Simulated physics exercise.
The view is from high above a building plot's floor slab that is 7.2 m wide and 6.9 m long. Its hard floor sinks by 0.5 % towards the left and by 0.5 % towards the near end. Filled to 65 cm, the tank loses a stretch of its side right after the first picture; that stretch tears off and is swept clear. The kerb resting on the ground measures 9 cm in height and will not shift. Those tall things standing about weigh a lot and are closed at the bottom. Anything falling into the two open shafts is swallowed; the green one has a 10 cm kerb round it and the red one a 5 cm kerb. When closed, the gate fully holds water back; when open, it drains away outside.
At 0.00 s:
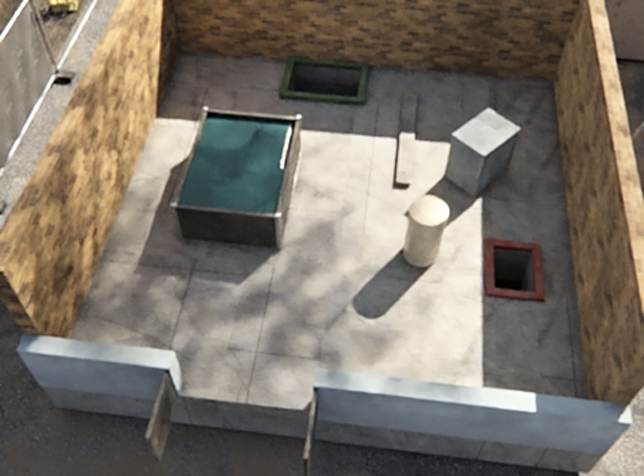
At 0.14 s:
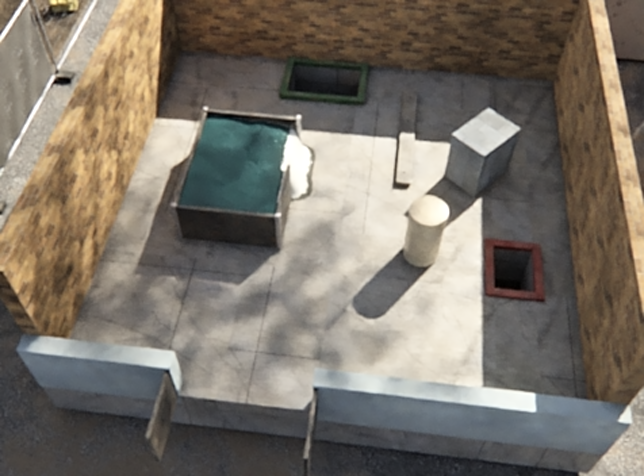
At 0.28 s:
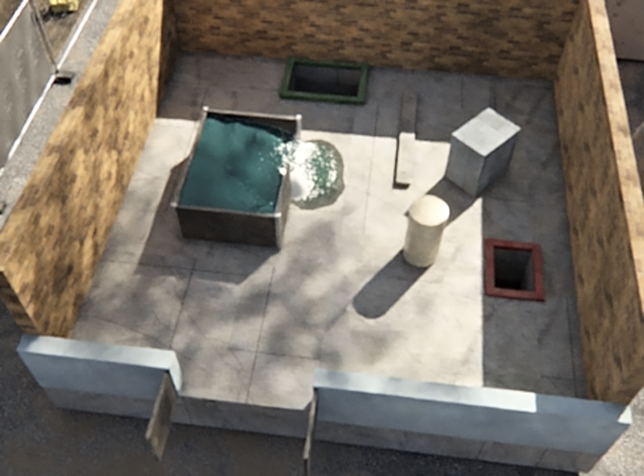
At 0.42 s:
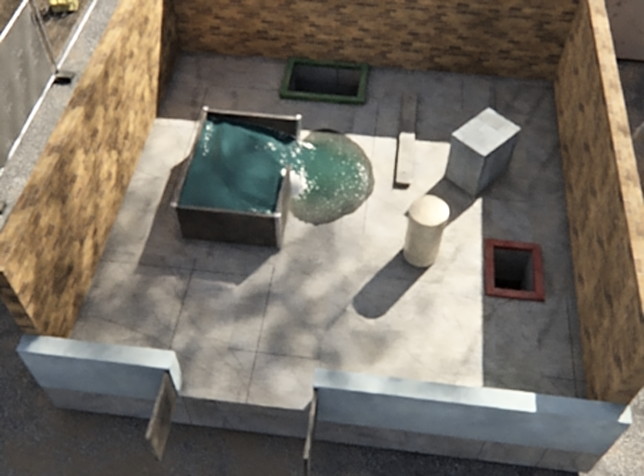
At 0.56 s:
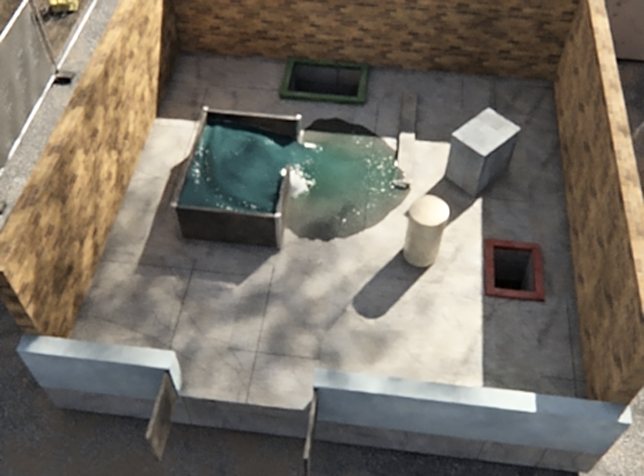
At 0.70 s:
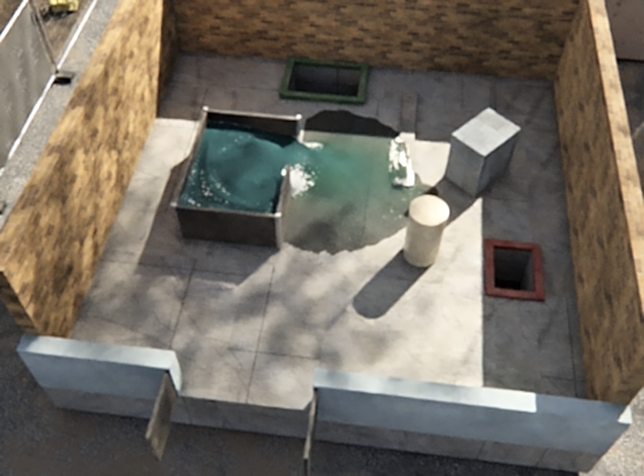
Green water bursts from the tank's right side and spreads rightward across the floor.
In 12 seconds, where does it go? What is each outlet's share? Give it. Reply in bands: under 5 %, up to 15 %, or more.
I would say gate opening: Not even 5 %; green pit: Under 5 %; red pit: From 5 to 15 %.
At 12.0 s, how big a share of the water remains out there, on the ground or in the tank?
Around 86 per cent of the water.
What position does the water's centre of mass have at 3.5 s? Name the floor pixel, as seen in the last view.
Close to (379, 171) in the last picture.
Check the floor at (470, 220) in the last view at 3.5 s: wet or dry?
Awash.
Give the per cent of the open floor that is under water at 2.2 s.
Covered: Roughly 35 per cent.
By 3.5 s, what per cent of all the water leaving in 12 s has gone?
I'd put it at about 35 per cent by that time.
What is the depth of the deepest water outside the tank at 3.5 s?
About 22 cm at most.
After 1.4 s water covers 20 % of the floor and is deepest (30 cm) near (309, 165); gone so far, the gate opening 0 %, the green pit 0 %, the red pit 0 %.
After 2.2 s water covers 35 % of the floor and is deepest (26 cm) near (564, 249); gone so far, the gate opening 0 %, the green pit 0 %, the red pit 2 %.
After 3.5 s water covers 50 % of the floor and is deepest (22 cm) near (509, 91); gone so far, the gate opening 0 %, the green pit 0 %, the red pit 5 %.
After 7.0 s water covers 60 % of the floor and is deepest (12 cm) near (424, 226); gone so far, the gate opening 0 %, the green pit 1 %, the red pit 8 %.
After 12.0 s water covers 90 % of the floor and is deepest (8 cm) near (60, 364); gone so far, the gate opening 3 %, the green pit 1 %, the red pit 9 %.
